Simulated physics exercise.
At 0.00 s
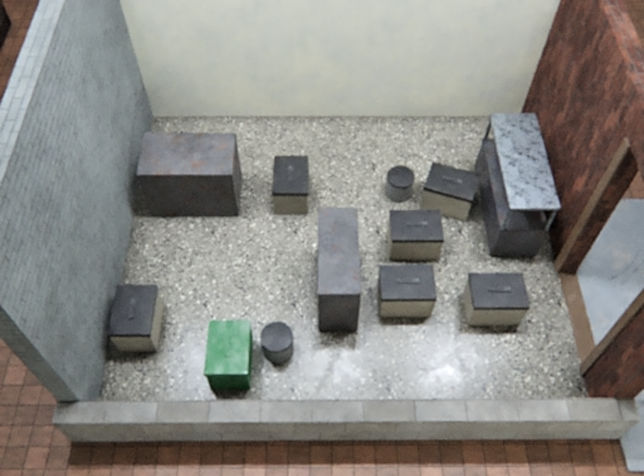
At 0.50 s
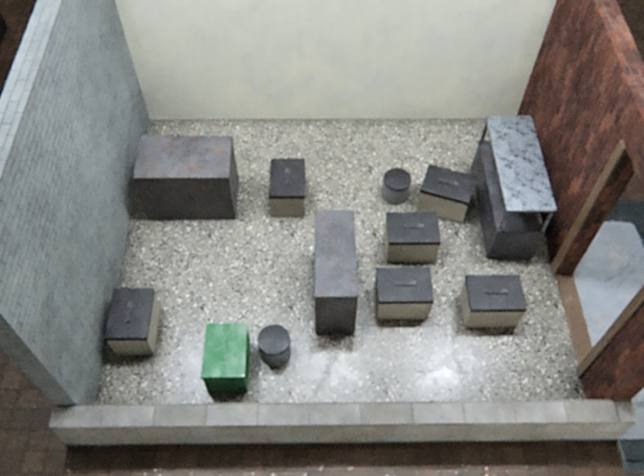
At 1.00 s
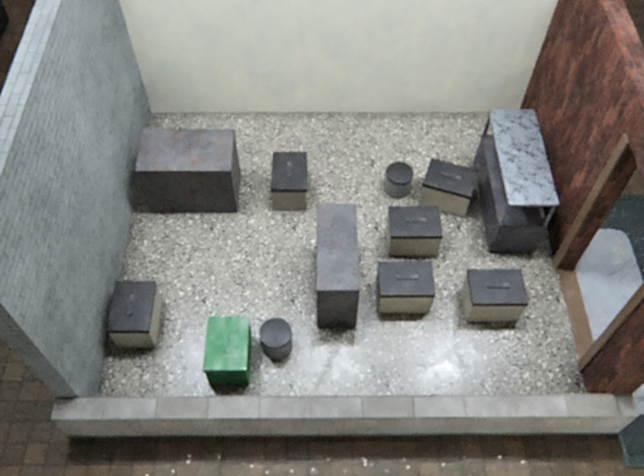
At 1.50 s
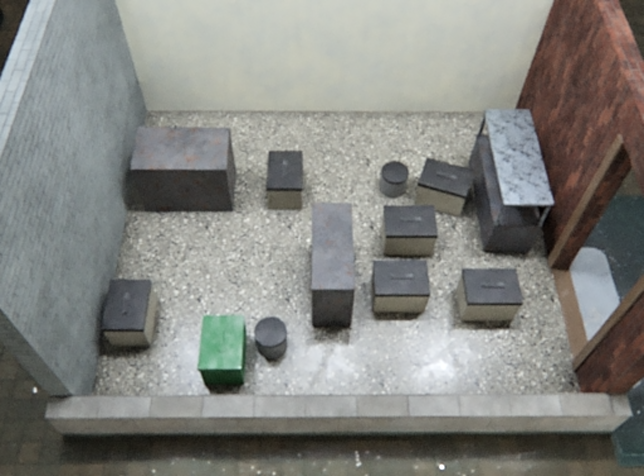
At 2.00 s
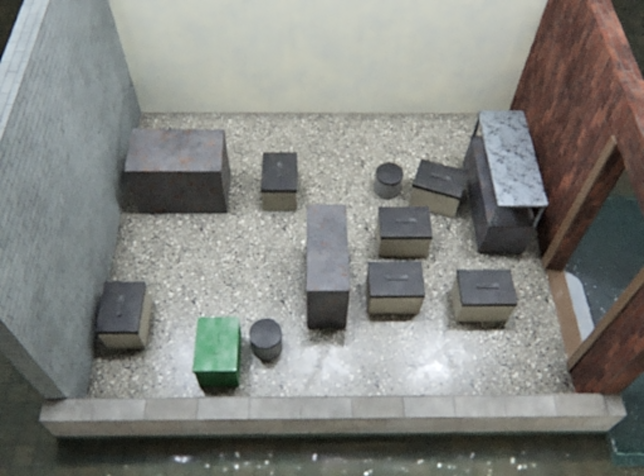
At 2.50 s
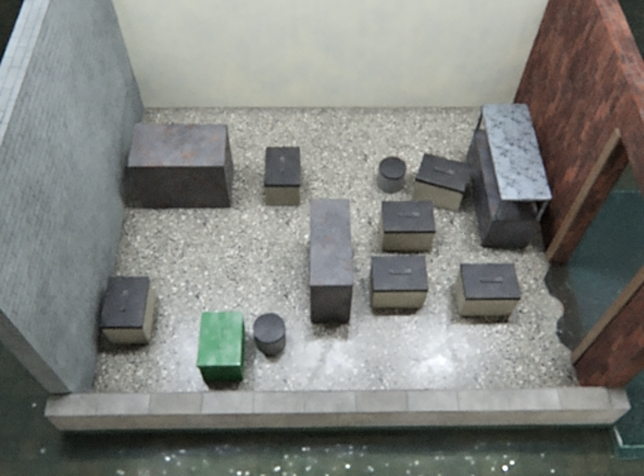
The video shows a small shop from above, with a green chest, dark-lidded chests and pails standing still inside, as dark water spreads over the ground outside and covers the pale patch beyond the open doorway at right.
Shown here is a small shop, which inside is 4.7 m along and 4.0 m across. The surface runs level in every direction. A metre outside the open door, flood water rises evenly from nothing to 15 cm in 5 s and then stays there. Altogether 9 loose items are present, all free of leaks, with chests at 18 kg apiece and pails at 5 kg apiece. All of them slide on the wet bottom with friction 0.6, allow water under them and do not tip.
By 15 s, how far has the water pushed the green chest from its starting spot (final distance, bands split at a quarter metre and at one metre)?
A modest distance.
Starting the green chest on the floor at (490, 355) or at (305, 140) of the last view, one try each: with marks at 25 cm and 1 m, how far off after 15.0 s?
At the first spot it winds up well off, and at the second it keeps its spot.
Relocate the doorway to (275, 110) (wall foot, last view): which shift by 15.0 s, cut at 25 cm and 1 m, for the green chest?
Well, the green chest sits tight in that setup.
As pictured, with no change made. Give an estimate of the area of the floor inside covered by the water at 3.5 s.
Flooded: Near 0.5 m2.
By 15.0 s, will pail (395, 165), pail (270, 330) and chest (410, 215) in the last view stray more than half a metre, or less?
Result, in order: Not bigger / bigger / bigger.
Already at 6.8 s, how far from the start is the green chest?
Some 0 cm from the start.
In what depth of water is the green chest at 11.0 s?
7 cm or so.
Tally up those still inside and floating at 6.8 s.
The count is 0.
After 3.5 s the green chest is near (220, 338), 0.0 m from its start, aground; 0 afloat.
After 6.8 s the green chest is near (220, 338), 0.0 m from its start, aground; 0 afloat.
After 11.0 s the green chest is near (213, 336), 0.1 m from its start, aground; 0 afloat.
After 15.0 s the green chest is near (183, 285), 0.7 m from its start, afloat; 4 afloat.
